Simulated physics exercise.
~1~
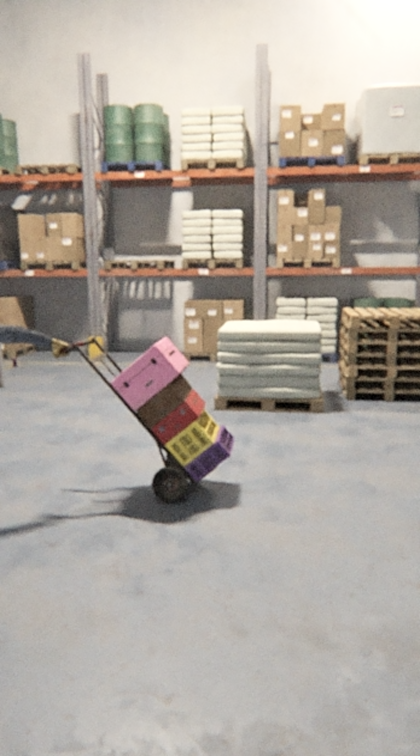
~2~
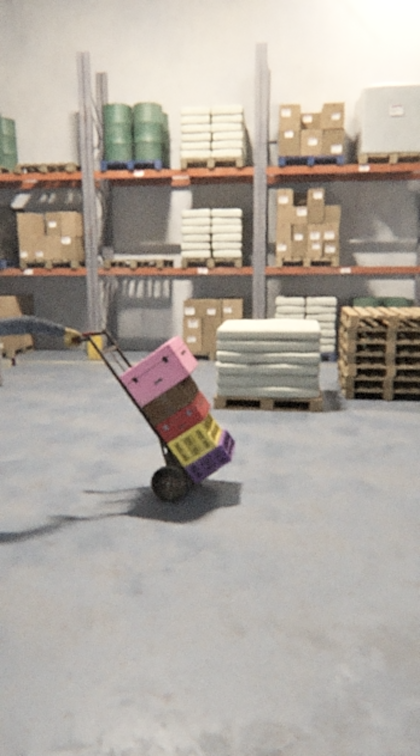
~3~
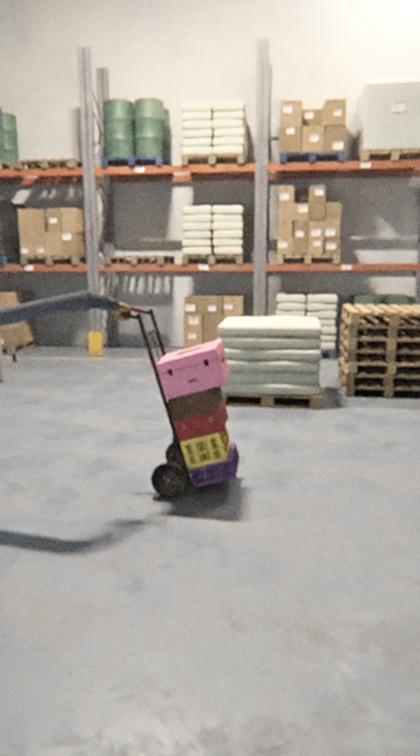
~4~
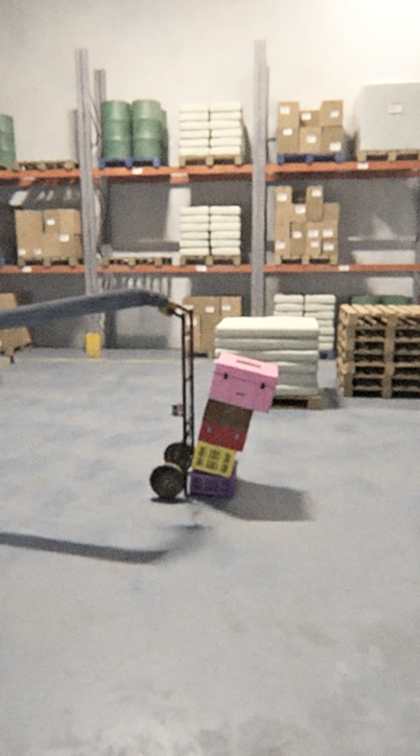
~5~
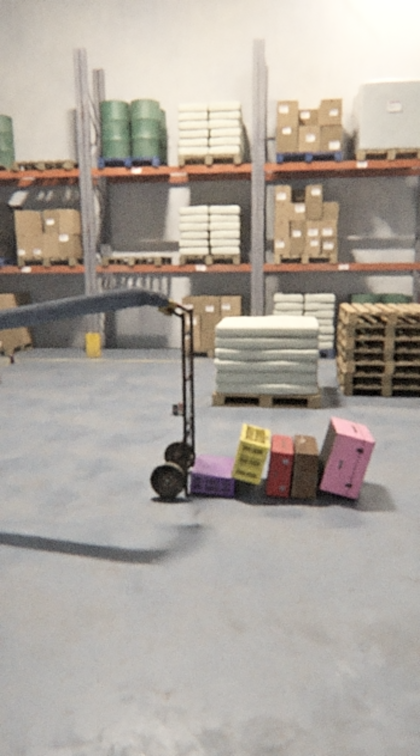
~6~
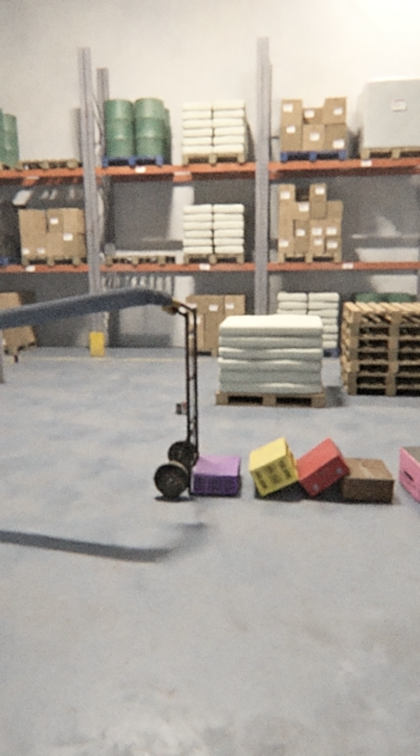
In a warehouse, an arm swung a leaning hand truck upright with five stacked boxes and crates, and the load pitched forward to the right, the pink toolbox, brown box, red toolbox and yellow crate spilling across the floor while the purple crate stayed beside the truck.
